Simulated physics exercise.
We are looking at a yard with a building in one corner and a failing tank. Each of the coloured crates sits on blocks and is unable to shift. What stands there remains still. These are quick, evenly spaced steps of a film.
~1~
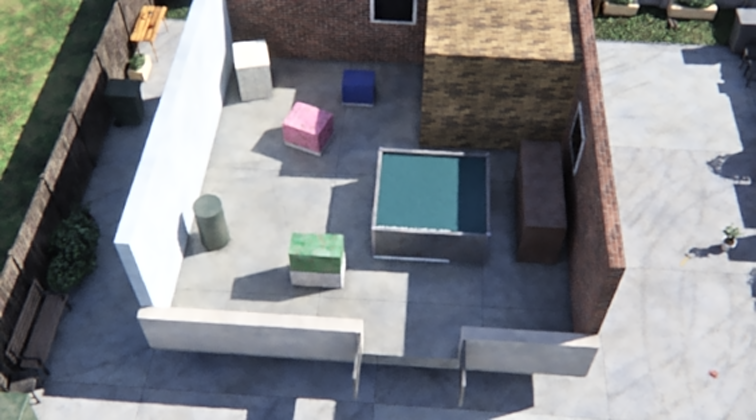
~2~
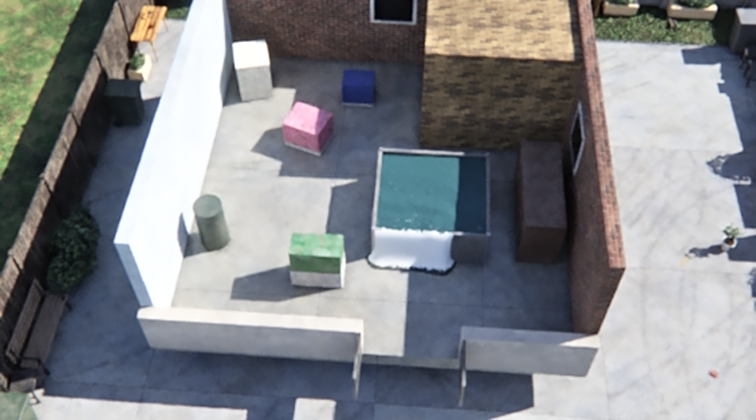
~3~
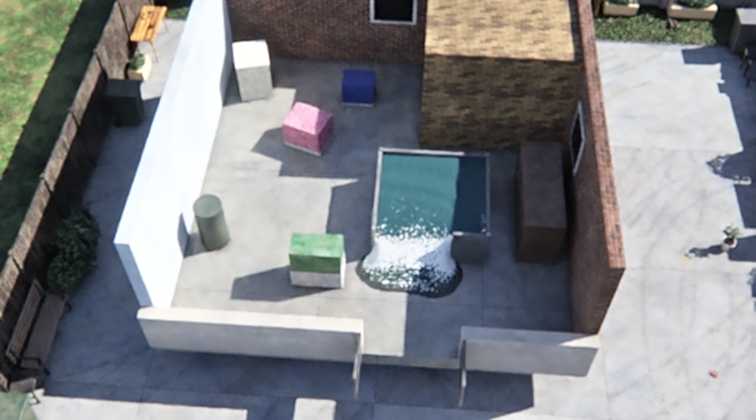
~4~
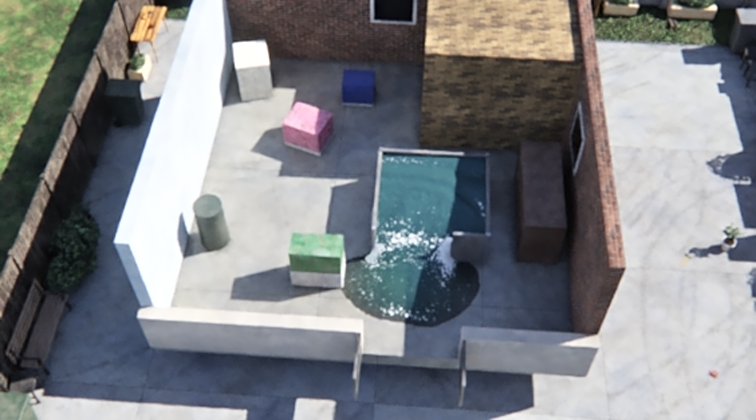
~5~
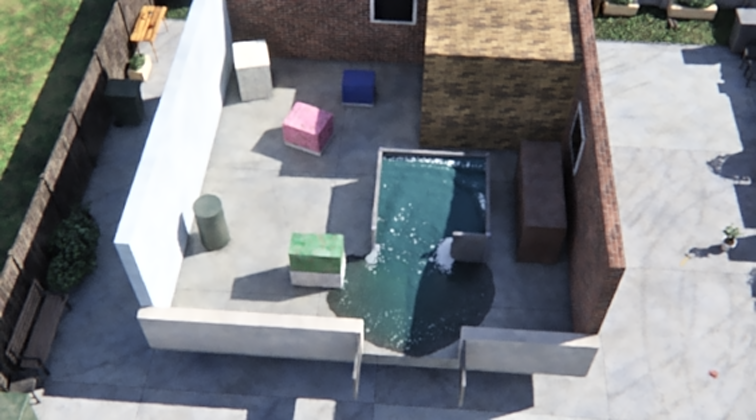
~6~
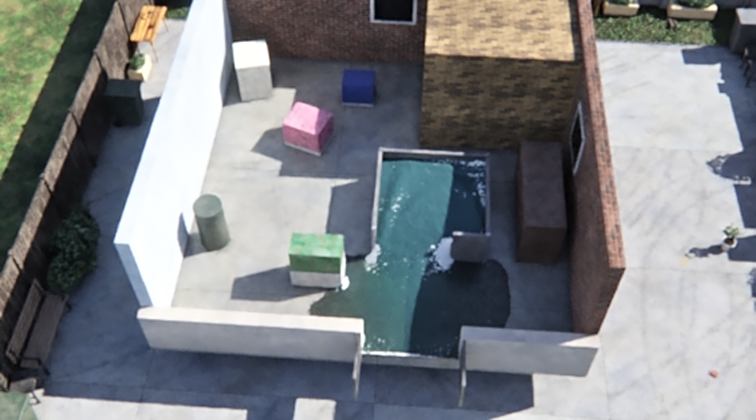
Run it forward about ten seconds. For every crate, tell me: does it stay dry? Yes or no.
Here is how it goes: The blue crate, yes, it stays dry; the pink crate, yes, it stays dry; the green crate, yes, it stays dry.
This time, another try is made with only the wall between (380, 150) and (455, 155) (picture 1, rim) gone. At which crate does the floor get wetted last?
The one in green, by my reading.
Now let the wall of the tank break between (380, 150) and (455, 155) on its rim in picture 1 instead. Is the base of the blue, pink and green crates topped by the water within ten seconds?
I'd say the blue crate is overrun, while the pink crate is overrun and the green crate stays clear.
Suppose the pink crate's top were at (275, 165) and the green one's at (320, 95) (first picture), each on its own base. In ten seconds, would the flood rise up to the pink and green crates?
The pink crate is untouched, and the green one is untouched.
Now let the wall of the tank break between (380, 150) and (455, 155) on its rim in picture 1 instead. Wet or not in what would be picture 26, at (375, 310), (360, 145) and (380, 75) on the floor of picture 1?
In order: Spared, swamped, swamped.
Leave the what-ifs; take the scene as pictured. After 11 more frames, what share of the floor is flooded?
About 25 %.
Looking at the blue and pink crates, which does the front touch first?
I'd go with the pink crate.
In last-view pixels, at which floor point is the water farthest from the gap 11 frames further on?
My best guess is about (165, 329).
A moment on, water covers 20 % of the floor; the blue crate not reached, the pink crate not reached, the green crate water round its plinth.
Next, water covers 25 % of the floor; the blue crate not reached, the pink crate not reached, the green crate water round its plinth.
Then, water covers 35 % of the floor; the blue crate not reached, the pink crate not reached, the green crate water round its plinth.
Later, water covers 65 % of the floor; the blue crate not reached, the pink crate water round its plinth, the green crate water round its plinth.
In the end, water covers 90 % of the floor; the blue crate stayed above the water, the pink crate stayed above the water, the green crate stayed above the water.
